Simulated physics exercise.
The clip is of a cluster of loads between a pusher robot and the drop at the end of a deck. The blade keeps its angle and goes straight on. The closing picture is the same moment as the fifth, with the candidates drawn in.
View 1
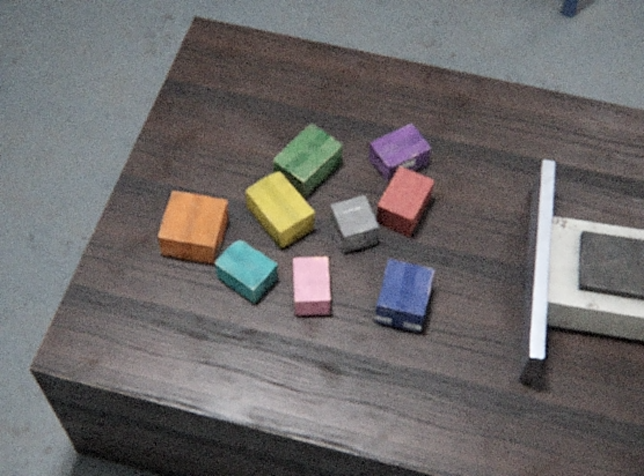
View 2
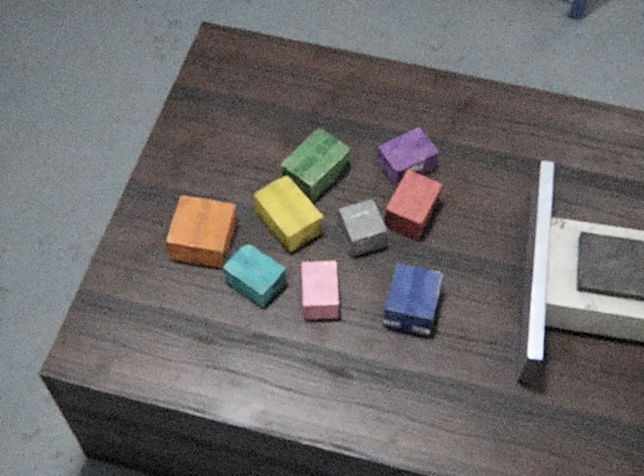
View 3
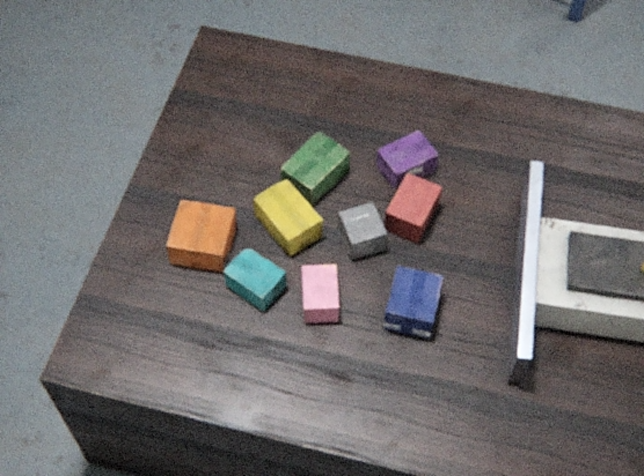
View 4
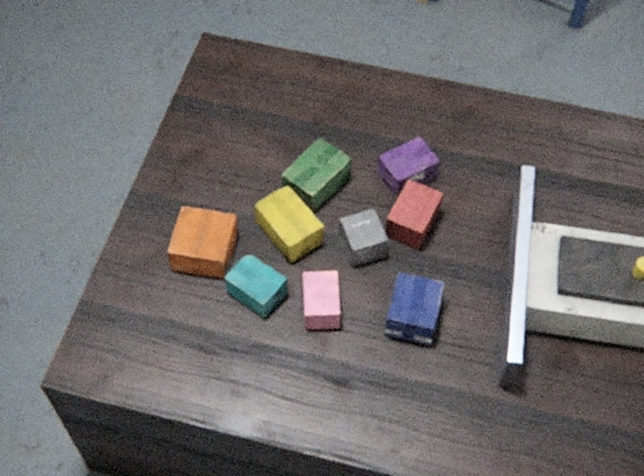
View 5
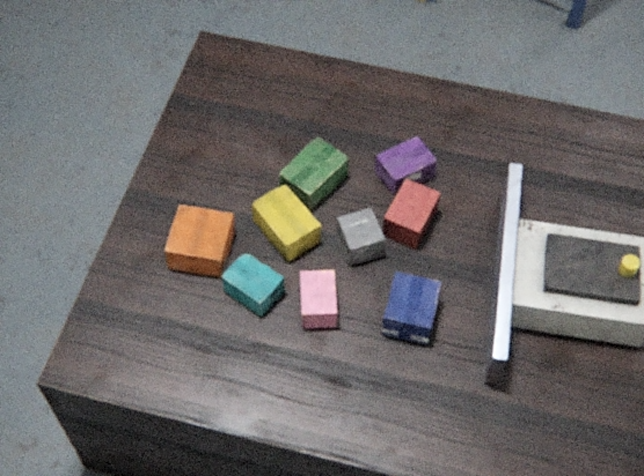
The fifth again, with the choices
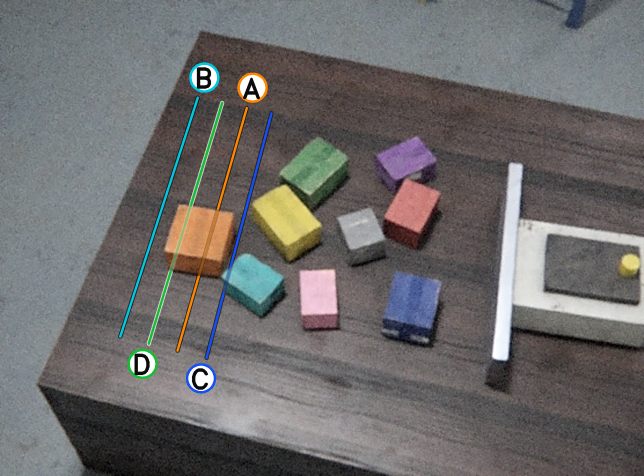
On a dark wood-grain deck above a grey floor, nine coloured blocks sit in a loose cluster while a white machine with a wide upright blade moves slowly left toward them, and the blocks stay in place.
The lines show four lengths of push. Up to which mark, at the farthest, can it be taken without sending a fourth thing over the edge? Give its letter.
Stop at D.
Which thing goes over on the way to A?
It is the orange box.
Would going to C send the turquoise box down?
No.
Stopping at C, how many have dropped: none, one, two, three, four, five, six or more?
By then, none.
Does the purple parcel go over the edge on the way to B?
No.
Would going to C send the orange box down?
No.
On the marked copy, A at (215, 220); B at (162, 208); C at (242, 226); D at (188, 214).
Following D. Soon after the start, robot (465, 240); purple parcel (378, 156); pink crate (309, 297).
Later, robot (347, 214); orange box (155, 230); turquoise box (149, 278).
In the end, robot (260, 194); orange box over the edge; turquoise box over the edge; two fallen.
As for the rest, A is within the limit but short; B drops four; C is within the limit but short.
